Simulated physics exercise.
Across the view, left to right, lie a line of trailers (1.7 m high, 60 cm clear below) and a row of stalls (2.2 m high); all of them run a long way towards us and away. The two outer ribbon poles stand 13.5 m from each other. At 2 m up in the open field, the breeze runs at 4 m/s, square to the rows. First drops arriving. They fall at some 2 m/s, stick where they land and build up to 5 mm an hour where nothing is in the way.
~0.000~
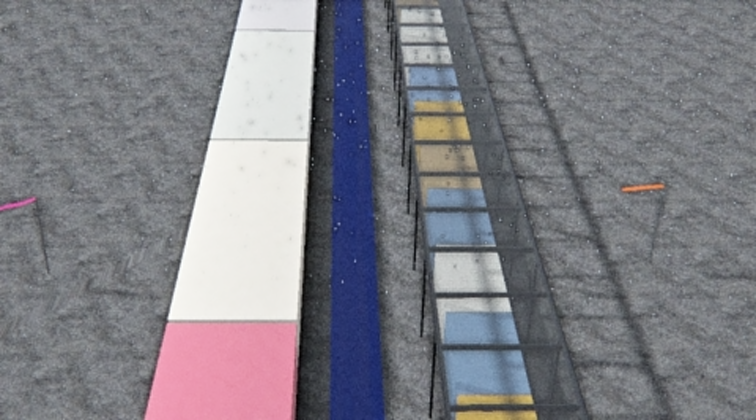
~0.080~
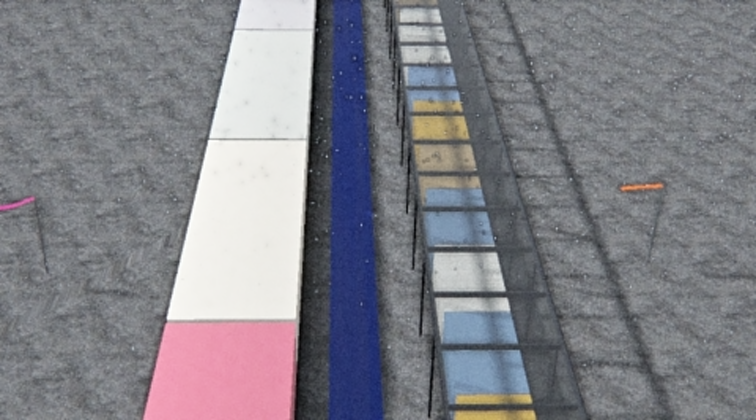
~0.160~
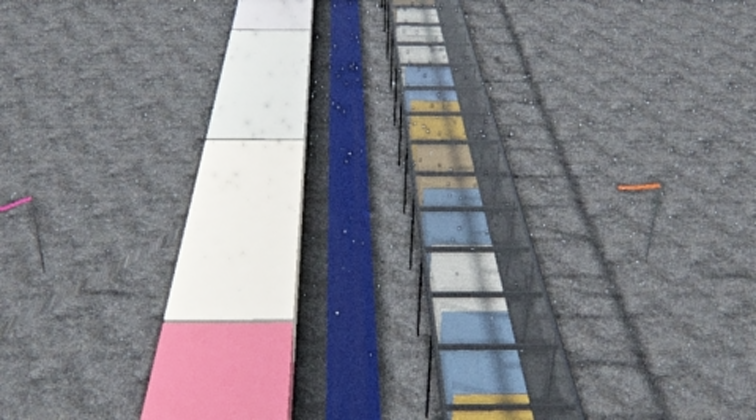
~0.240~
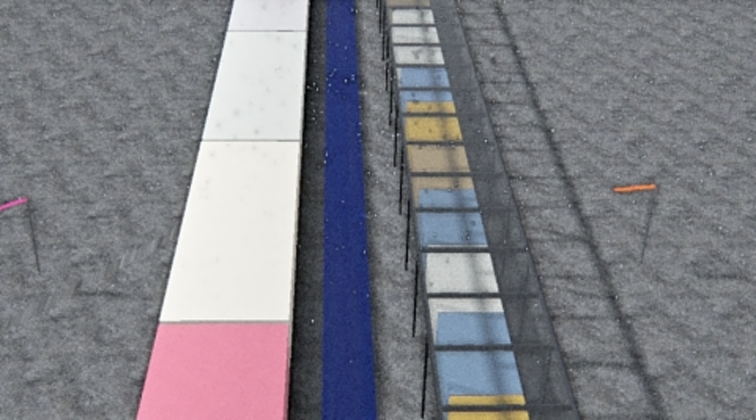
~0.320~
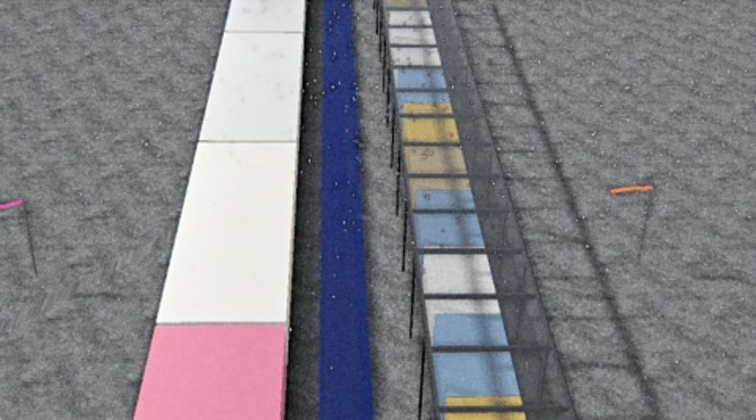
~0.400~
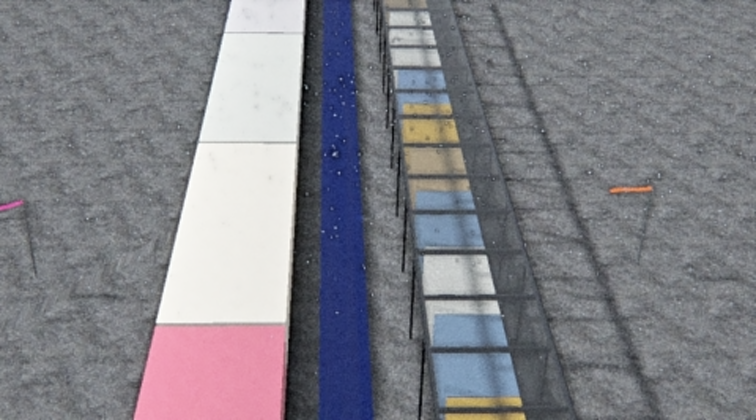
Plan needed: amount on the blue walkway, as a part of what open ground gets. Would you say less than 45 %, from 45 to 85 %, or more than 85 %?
I would say not even 45 %.
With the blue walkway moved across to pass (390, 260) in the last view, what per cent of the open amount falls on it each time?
I'd say close to 40 per cent of the open amount.
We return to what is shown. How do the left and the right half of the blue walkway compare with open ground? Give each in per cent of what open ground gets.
Roughly 5 percent on the left and roughly 15 percent on the right.
10 minutes on, 0.1 mm on the blue walkway, 0.8 mm in the open.
30 minutes on, 0.3 mm on the blue walkway, 2.5 mm in the open.
60 minutes on, 0.6 mm on the blue walkway, 5.0 mm in the open, so the blue walkway has 11 % of the open amount; the left half of it has 7 %, the right half 16 %.
